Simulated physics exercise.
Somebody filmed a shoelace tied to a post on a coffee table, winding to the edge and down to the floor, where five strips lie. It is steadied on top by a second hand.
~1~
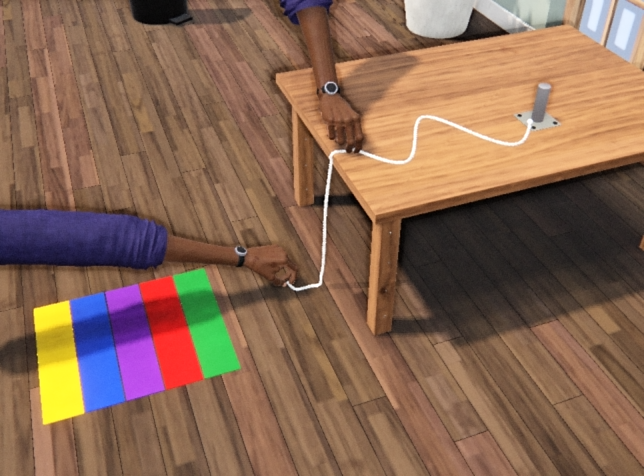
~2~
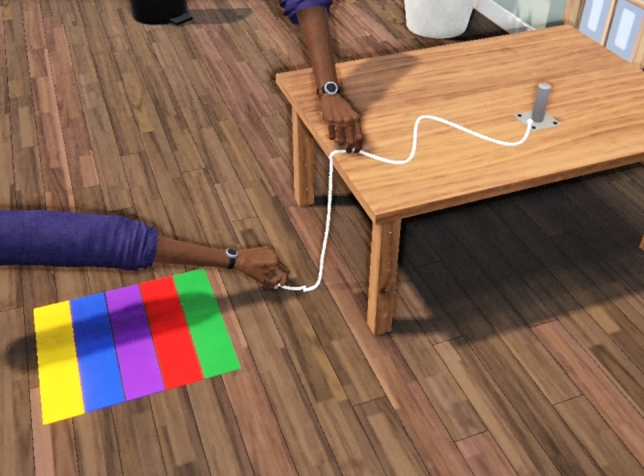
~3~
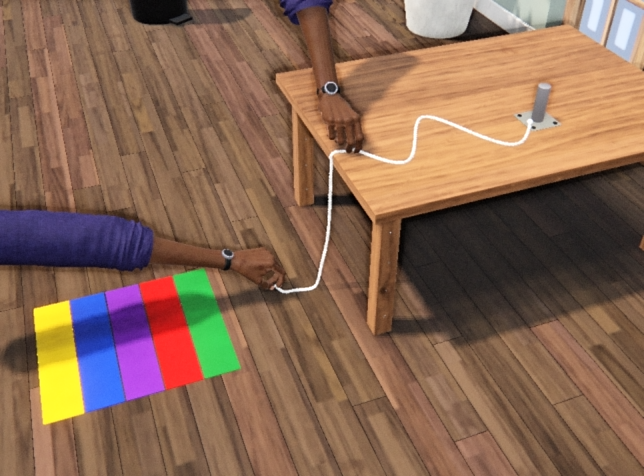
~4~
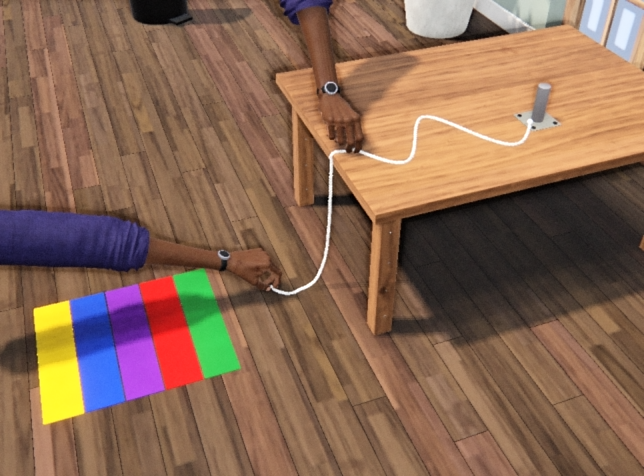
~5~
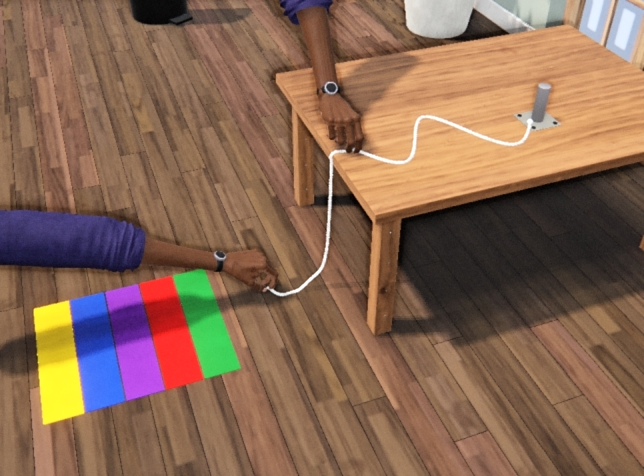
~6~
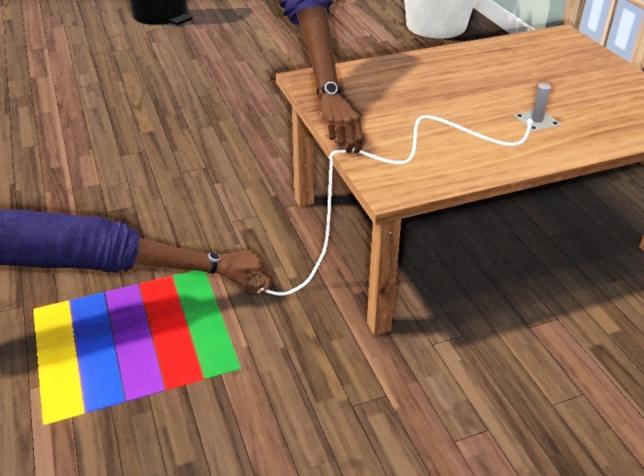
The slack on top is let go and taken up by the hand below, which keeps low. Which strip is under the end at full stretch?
The yellow strip.
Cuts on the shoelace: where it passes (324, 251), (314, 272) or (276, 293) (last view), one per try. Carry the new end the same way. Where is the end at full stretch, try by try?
Well, that gives around (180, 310) the first time, (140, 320) the next and (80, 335) the last.
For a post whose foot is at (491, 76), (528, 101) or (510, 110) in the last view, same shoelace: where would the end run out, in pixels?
Roughly (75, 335), (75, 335) and (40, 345).
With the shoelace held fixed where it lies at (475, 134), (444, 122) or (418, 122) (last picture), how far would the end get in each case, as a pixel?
Approximately (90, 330), (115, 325) and (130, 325), respectively.
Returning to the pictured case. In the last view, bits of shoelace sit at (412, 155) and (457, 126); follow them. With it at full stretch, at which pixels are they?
Point one to (318, 168), point two to (425, 139).
A little later, end near (117, 326); over purple.
Next, end near (78, 335); over blue.
When it is tight, end near (55, 341); over yellow. Over yellow.
